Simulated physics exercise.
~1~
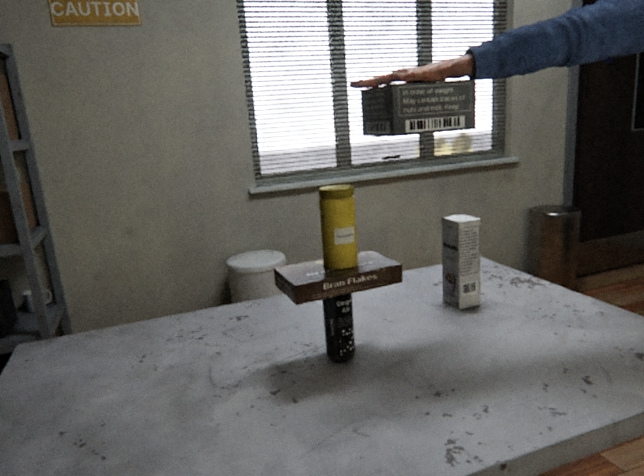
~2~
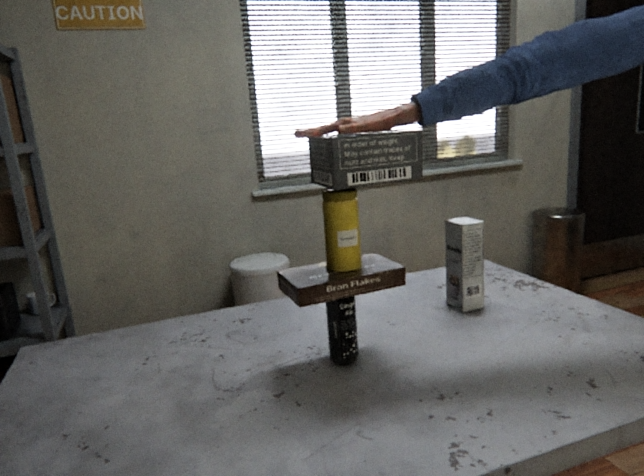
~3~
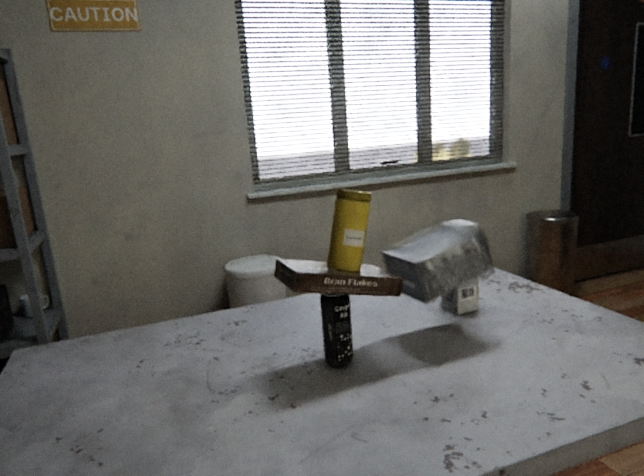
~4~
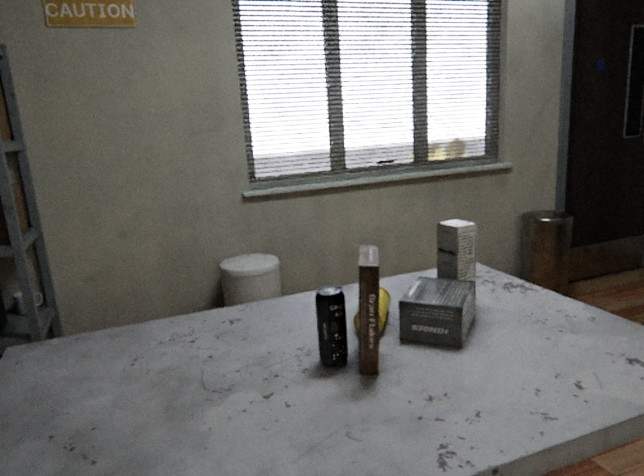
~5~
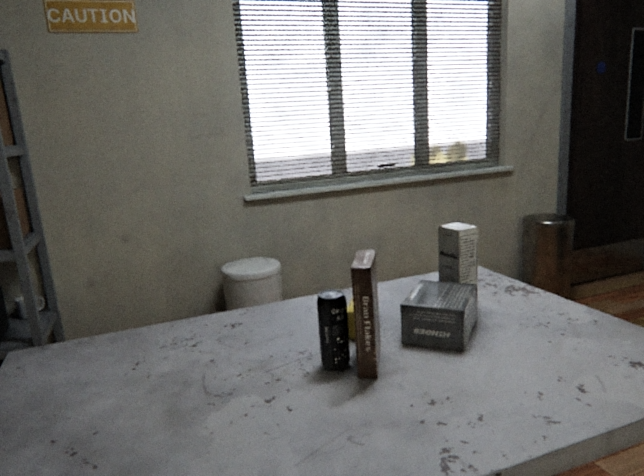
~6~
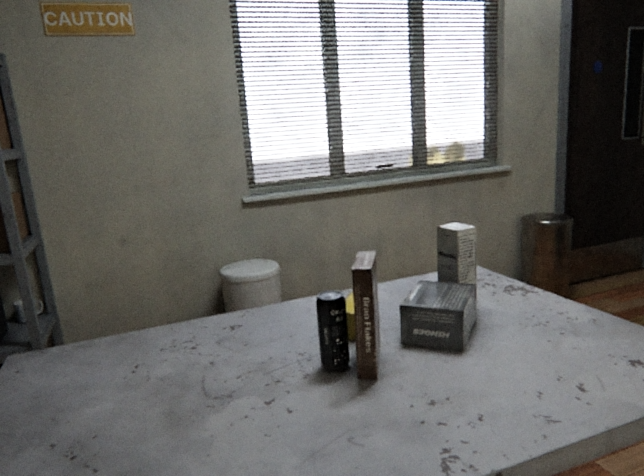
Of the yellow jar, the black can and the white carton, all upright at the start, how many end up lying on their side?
One of them does. The yellow jar ends on its side, while the black can and the white carton stay standing.
